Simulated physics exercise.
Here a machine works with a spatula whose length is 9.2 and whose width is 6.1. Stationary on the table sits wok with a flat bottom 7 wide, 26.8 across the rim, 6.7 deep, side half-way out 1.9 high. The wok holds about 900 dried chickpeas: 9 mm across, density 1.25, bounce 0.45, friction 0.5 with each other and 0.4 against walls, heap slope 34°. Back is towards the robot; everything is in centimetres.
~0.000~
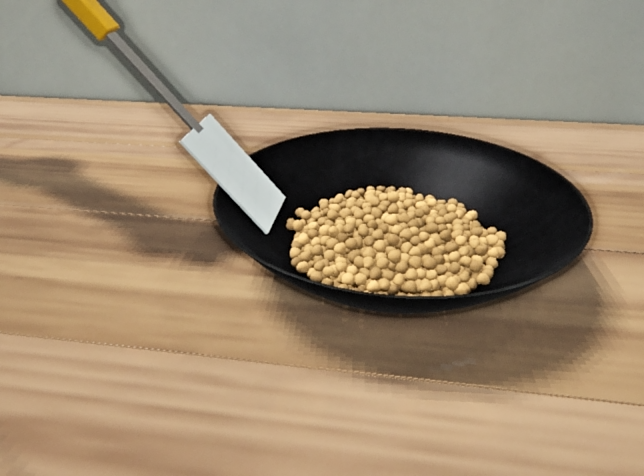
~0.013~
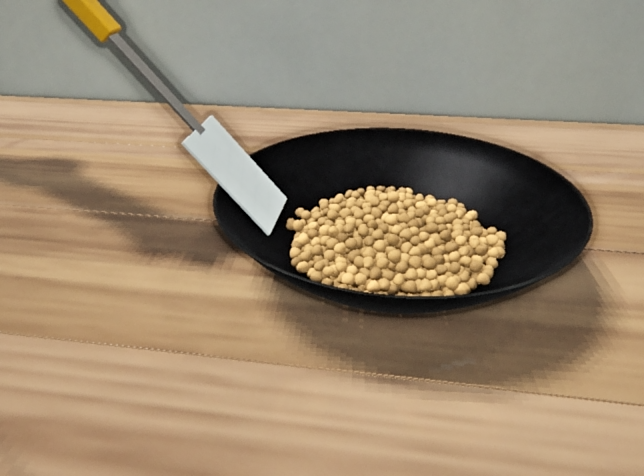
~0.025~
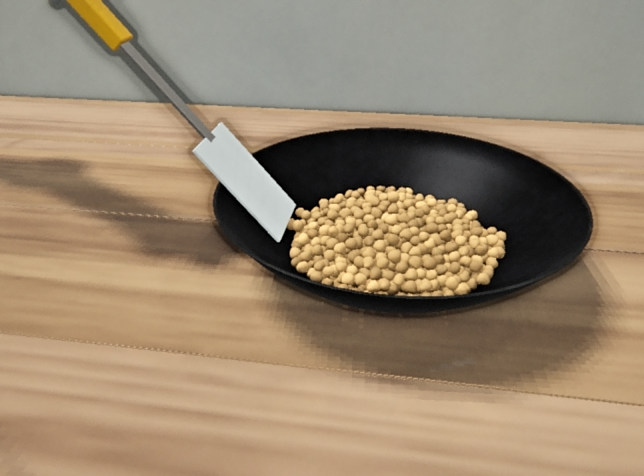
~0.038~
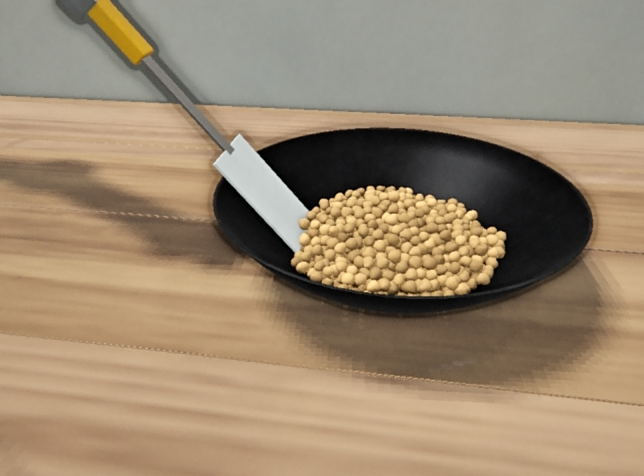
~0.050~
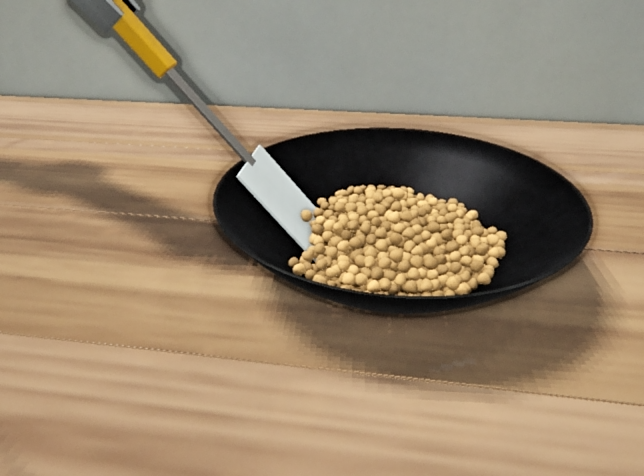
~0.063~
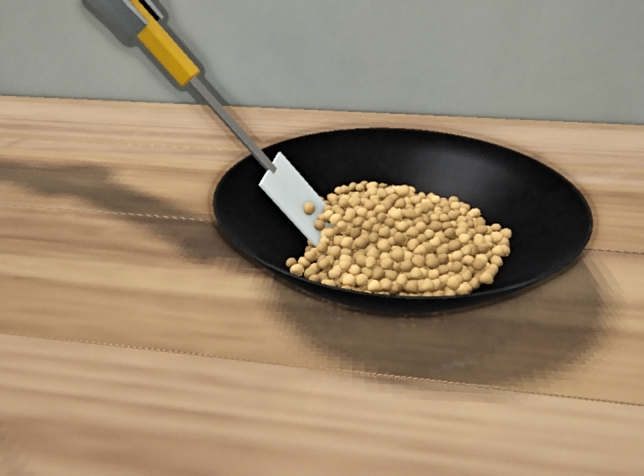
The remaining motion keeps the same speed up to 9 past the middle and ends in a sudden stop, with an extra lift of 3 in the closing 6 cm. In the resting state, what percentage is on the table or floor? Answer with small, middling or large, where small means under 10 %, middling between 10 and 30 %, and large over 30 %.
It is large.
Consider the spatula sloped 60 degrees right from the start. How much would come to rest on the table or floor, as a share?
Somewhere around 35 per cent would end on the table or floor.
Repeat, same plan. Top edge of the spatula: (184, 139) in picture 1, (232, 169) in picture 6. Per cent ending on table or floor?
Off the vessel, on the table or floor: Some 25 percent.
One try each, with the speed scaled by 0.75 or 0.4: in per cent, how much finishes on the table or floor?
Roughly 30 per cent on the first try and 15 per cent on the second.
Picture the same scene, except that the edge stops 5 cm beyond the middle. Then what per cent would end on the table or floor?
It would come to roughly 20 percent.
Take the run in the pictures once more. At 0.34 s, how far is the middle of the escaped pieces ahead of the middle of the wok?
I'd put it at some 28 centimetres.
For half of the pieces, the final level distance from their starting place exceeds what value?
Somewhere around 6 centimetres, I'd say.
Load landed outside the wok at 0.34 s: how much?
Share at that moment: Roughly 10 %.
By 0.09 s, sloping 50°, highest piece 7 above the table; 900 in the wok.
By 0.12 s, sloping 50°, highest piece 9 above the table; 900 in the wok.
By 0.34 s, sloping 50°, highest piece 19 above the table; 549 in the wok, 69 on the table or floor, 282 on the blade or in flight.
By 1.39 s, sloping 50°, highest piece 5 above the table; 548 in the wok, 352 on the table or floor.
Final count, 548 in the wok, 352 on the table or floor. That is 39 % on the table or floor.
